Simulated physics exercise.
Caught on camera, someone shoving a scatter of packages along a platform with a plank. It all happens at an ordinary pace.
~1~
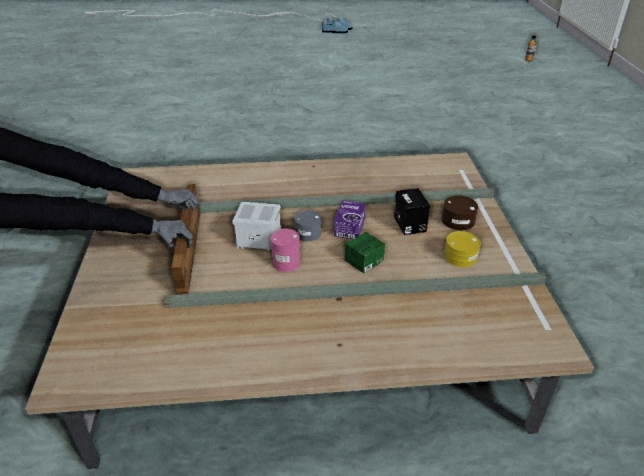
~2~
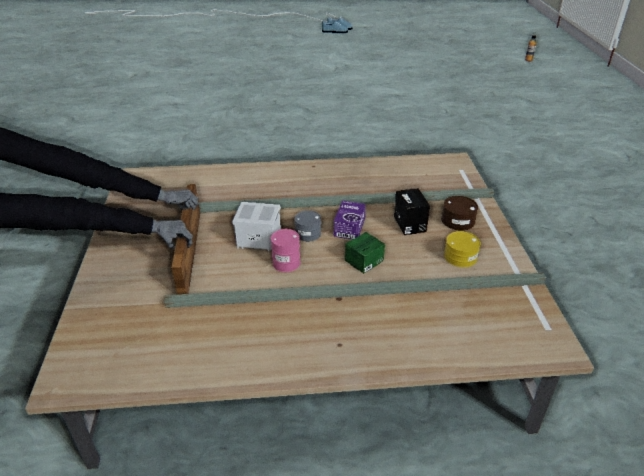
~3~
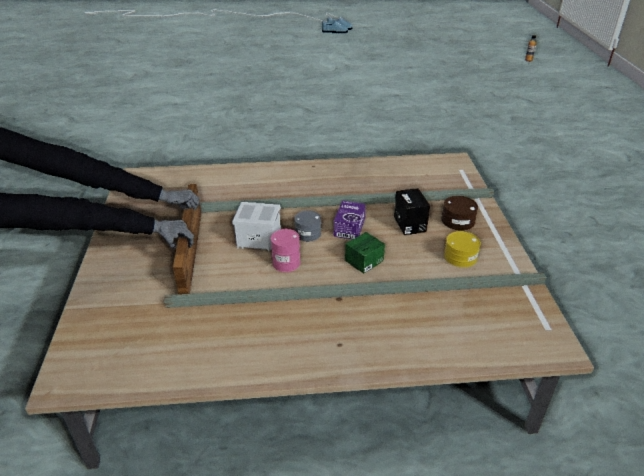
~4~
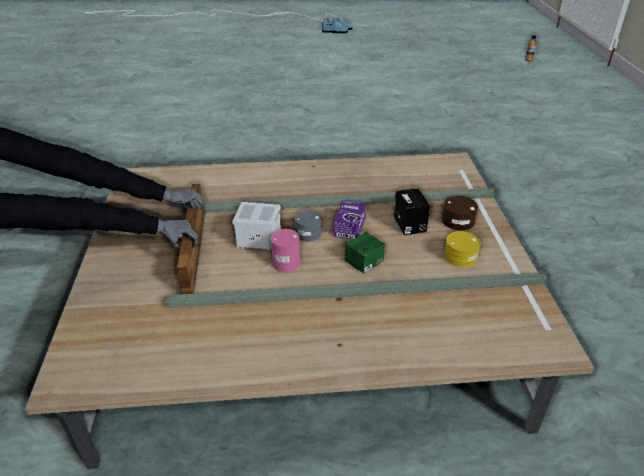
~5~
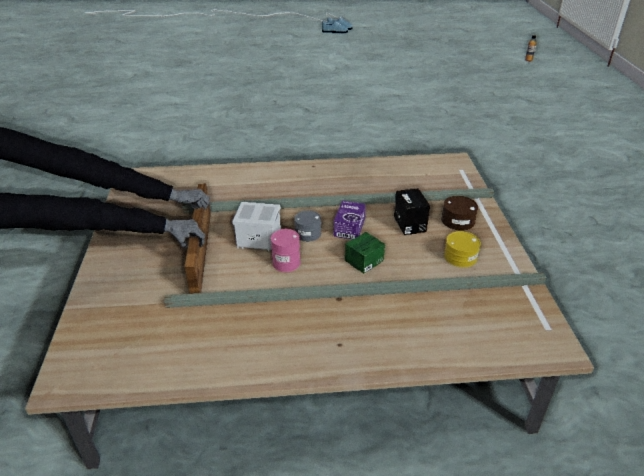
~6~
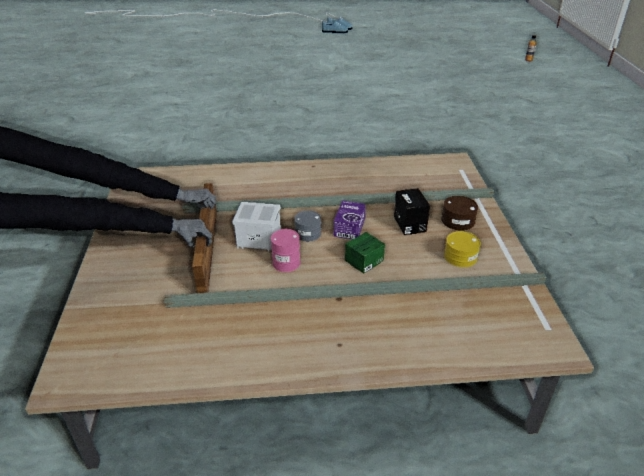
In the video, two gloved hands hold a wooden plank at the left of a table and slide it slightly right toward a scatter of colourful boxes and canisters, which stay still between two greenish strips.
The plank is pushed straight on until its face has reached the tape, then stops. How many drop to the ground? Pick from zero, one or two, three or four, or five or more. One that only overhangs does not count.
As it turns out, the number that fall off is five or more.
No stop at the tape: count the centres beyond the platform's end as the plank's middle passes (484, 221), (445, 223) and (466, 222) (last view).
Place by place, 4, 2 and 3.
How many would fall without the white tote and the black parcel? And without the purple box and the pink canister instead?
3 in the first case, 5 in the second.
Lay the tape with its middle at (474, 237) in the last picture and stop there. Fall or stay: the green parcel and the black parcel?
The green parcel stays on; the black parcel goes over.
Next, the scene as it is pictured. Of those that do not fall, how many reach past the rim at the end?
It comes to 2.
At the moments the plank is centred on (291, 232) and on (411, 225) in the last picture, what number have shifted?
The counts are 4 and 8.
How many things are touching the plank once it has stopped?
That makes 2.
Early on, none off yet; brown canister at rest near (460, 213); yellow canister at rest near (462, 249); black parcel travelled a little near (427, 208).
Finally, the number that fall off is five or more; lost, white tote, grey canister, purple box, black parcel, yellow canister and brown canister.
